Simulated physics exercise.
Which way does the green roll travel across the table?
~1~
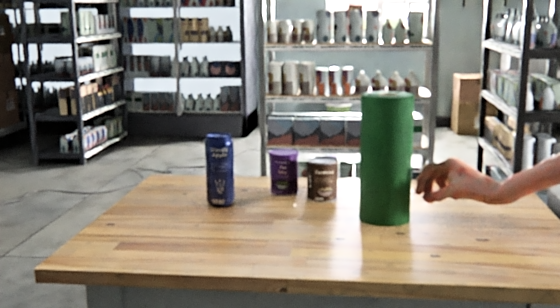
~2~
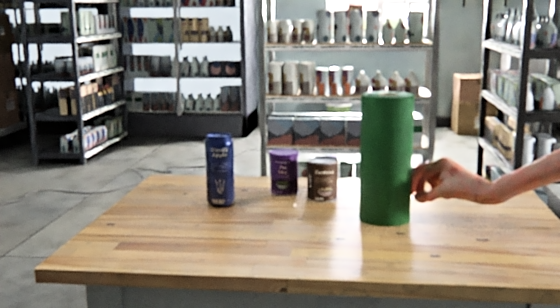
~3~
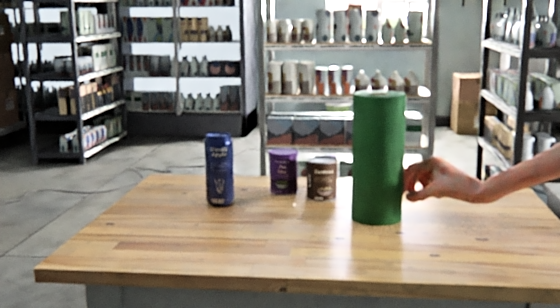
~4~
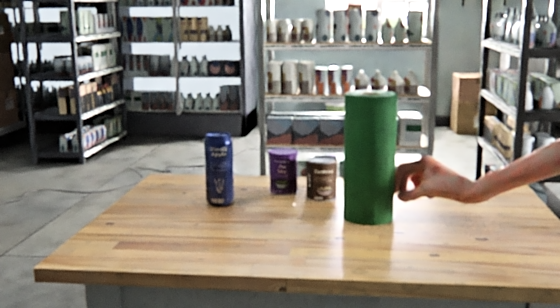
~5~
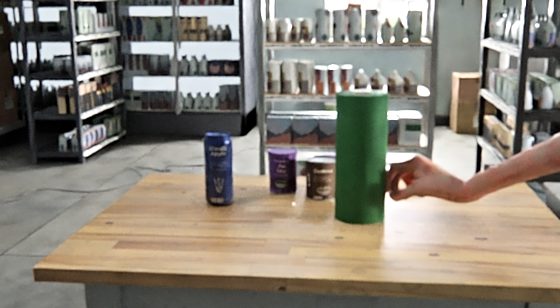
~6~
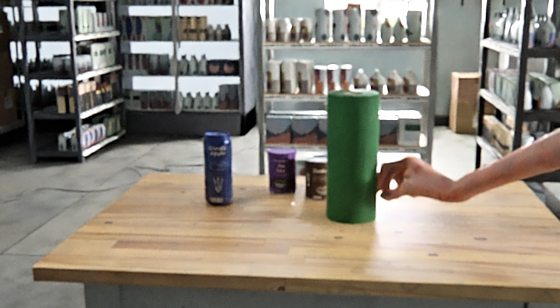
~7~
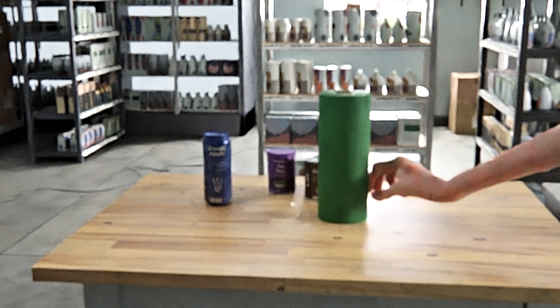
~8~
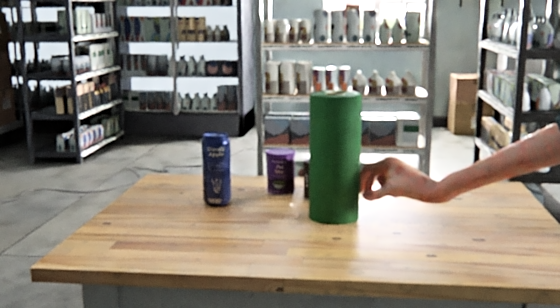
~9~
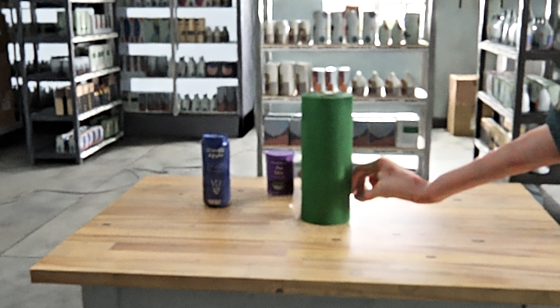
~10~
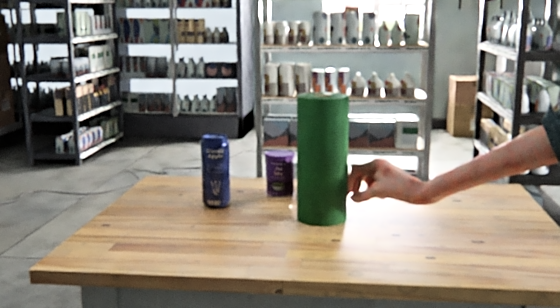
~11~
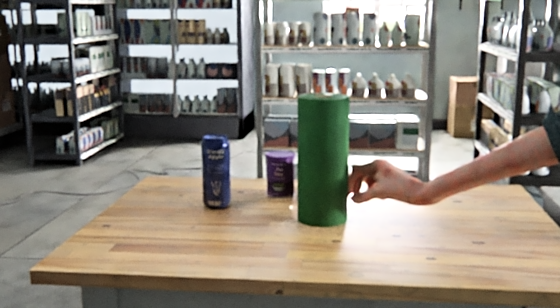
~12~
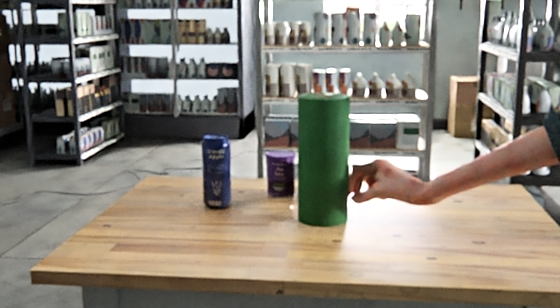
The green roll slides to the left, staying upright as the hand pushes it from the right.
At the start, a tall green roll stands upright on a wooden table, with a blue can, a purple tin and a small dark container to its left and shelves of bottles behind. A hand reaches in from the right and brings its fingertips to the roll's side. The hand pushes the roll slowly to the left, and it slides along upright, gradually hiding the dark container behind it. The roll then stops beside the purple tin, which stays in place like the blue can. At the end, the green roll is still standing, with the hand resting close against its right side.
